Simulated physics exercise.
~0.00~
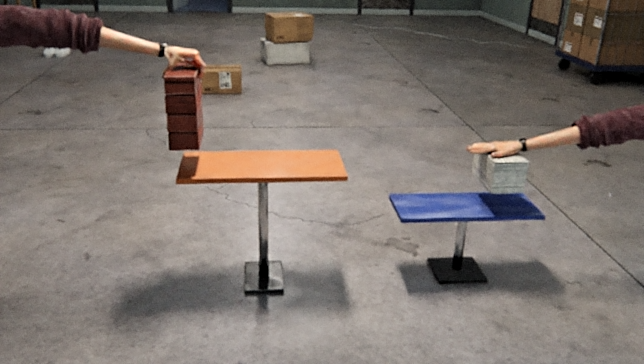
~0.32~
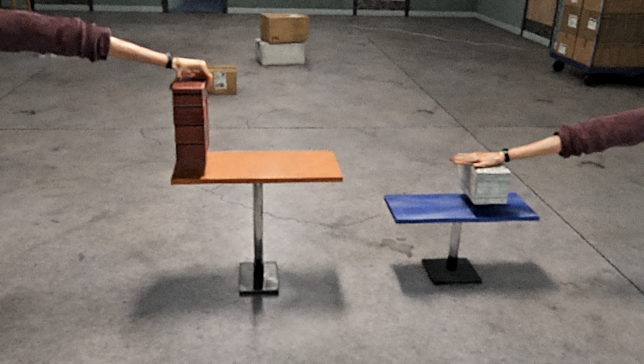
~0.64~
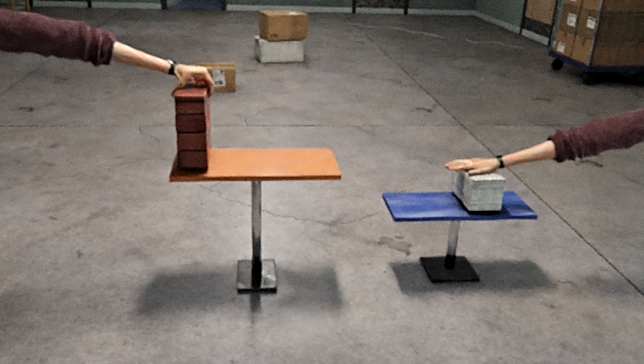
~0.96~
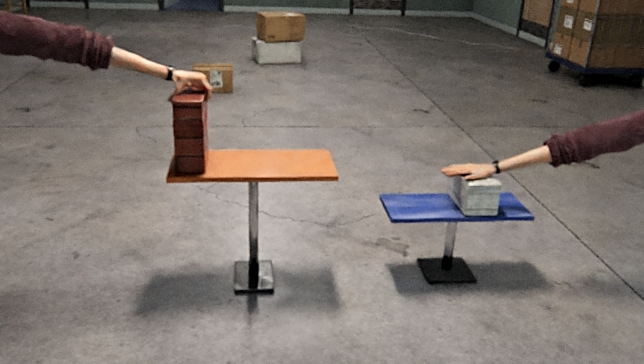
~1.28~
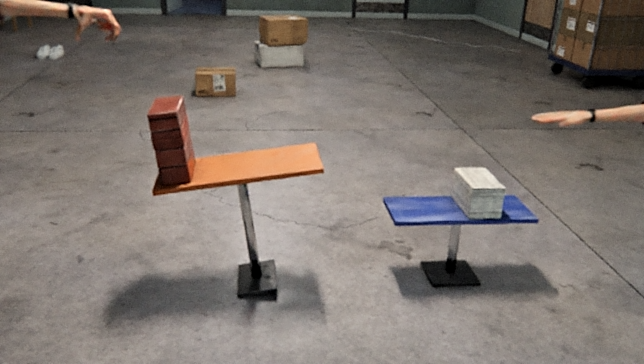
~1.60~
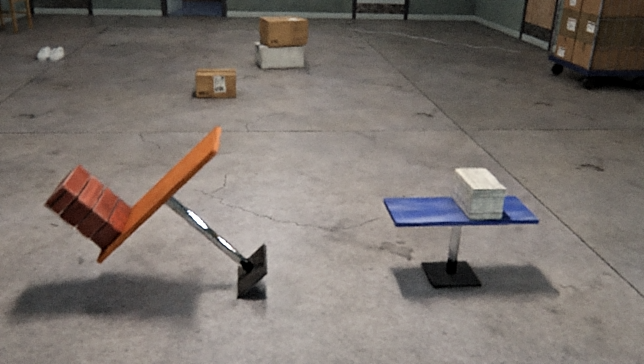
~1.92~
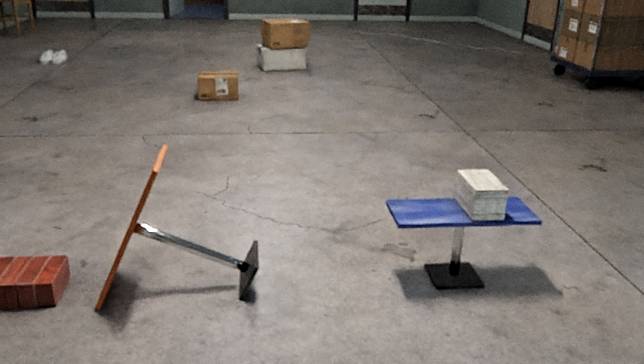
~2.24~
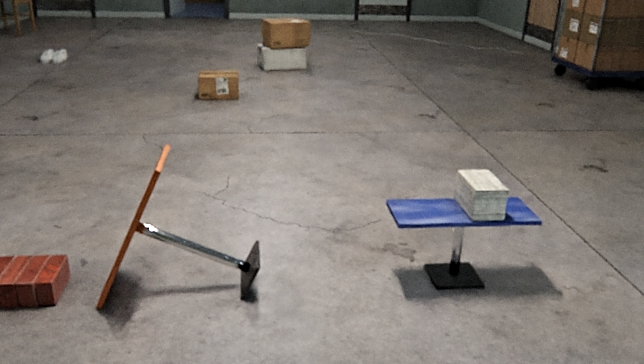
In the video, two hands set a stack of red bricks on the left end of an orange side table and a pale slab on a blue stand, then let go. The orange table tips left, spilling the bricks onto the floor, while the blue stand stays upright with its slab.
